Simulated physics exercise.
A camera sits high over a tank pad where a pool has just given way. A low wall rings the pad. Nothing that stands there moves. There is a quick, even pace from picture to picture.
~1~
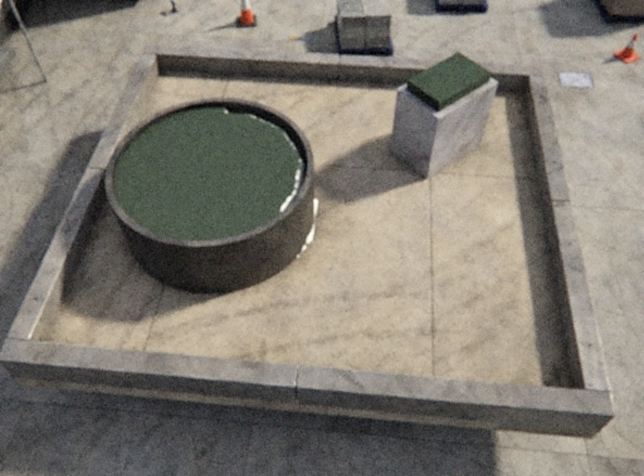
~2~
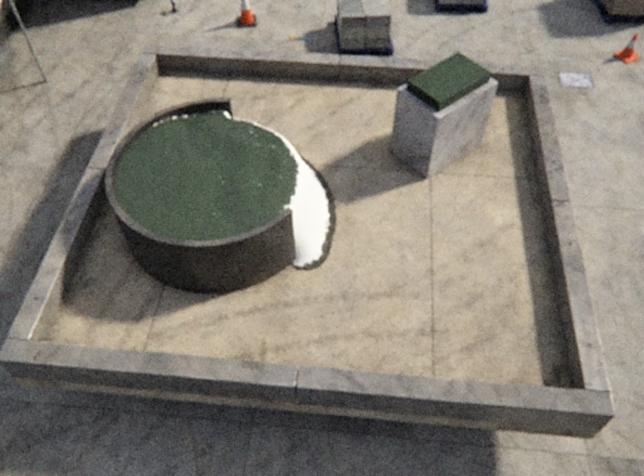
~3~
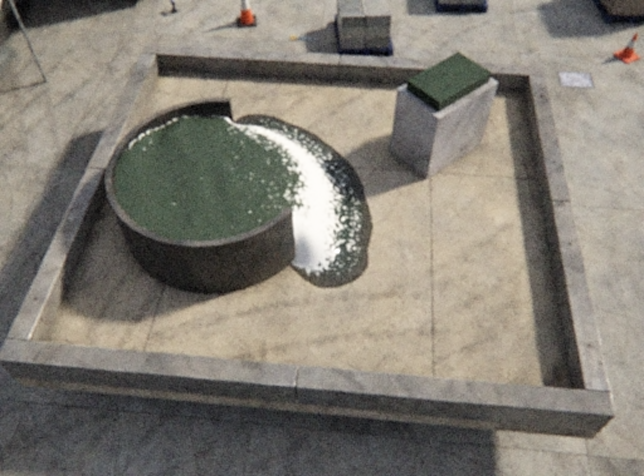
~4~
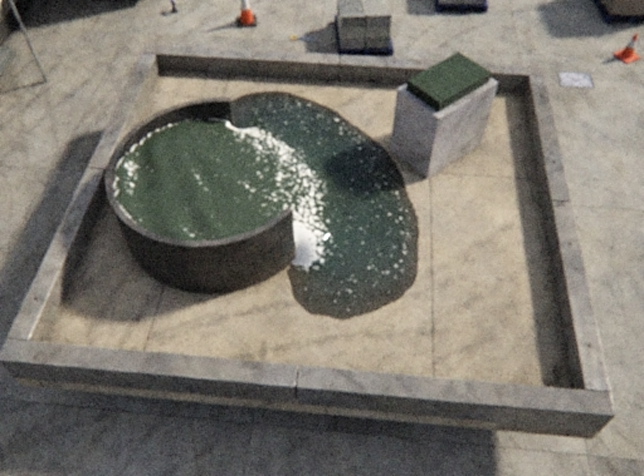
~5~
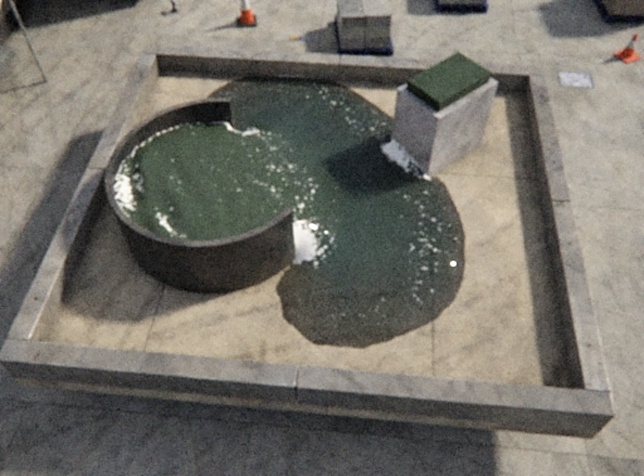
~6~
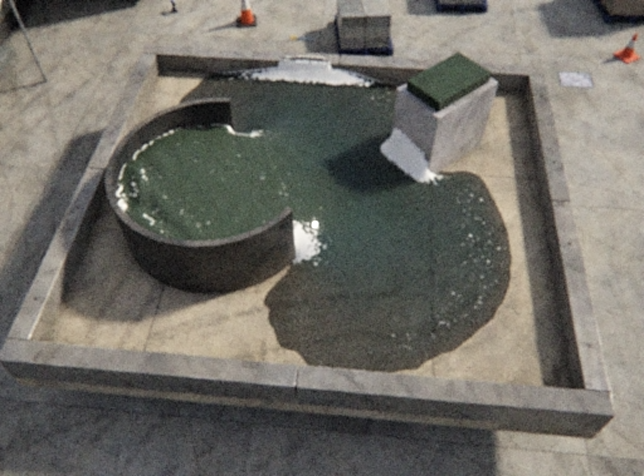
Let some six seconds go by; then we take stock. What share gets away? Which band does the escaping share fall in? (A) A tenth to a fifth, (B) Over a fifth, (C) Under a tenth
C.
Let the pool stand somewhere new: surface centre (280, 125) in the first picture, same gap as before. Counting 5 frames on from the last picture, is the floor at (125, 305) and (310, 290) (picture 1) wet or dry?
Going in order: Spared, then spared.
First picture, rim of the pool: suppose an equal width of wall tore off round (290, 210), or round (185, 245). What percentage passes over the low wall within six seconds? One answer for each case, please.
First 12 per cent, then 16 per cent.
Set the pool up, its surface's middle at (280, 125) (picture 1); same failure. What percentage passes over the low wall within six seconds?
Share found: Around 8 %.
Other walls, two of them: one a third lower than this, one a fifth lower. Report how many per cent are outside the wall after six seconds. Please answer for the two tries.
About 18 per cent, then about 10 per cent.
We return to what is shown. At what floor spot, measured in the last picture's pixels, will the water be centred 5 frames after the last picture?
I'd put my finger on (328, 190).
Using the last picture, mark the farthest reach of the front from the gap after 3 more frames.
(569, 383).
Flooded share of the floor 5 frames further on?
Some 70 per cent.
A moment on, water covers 55 % of the floor; the low wall has let 0 % over.
Next, water covers 60 % of the floor; the low wall has let 0 % over.
Then, water covers 65 % of the floor; the low wall has let 3 % over.
Later, water covers 80 % of the floor; the low wall has let 5 % over.
In the end, water covers 85 % of the floor; the low wall has let 5 % over.
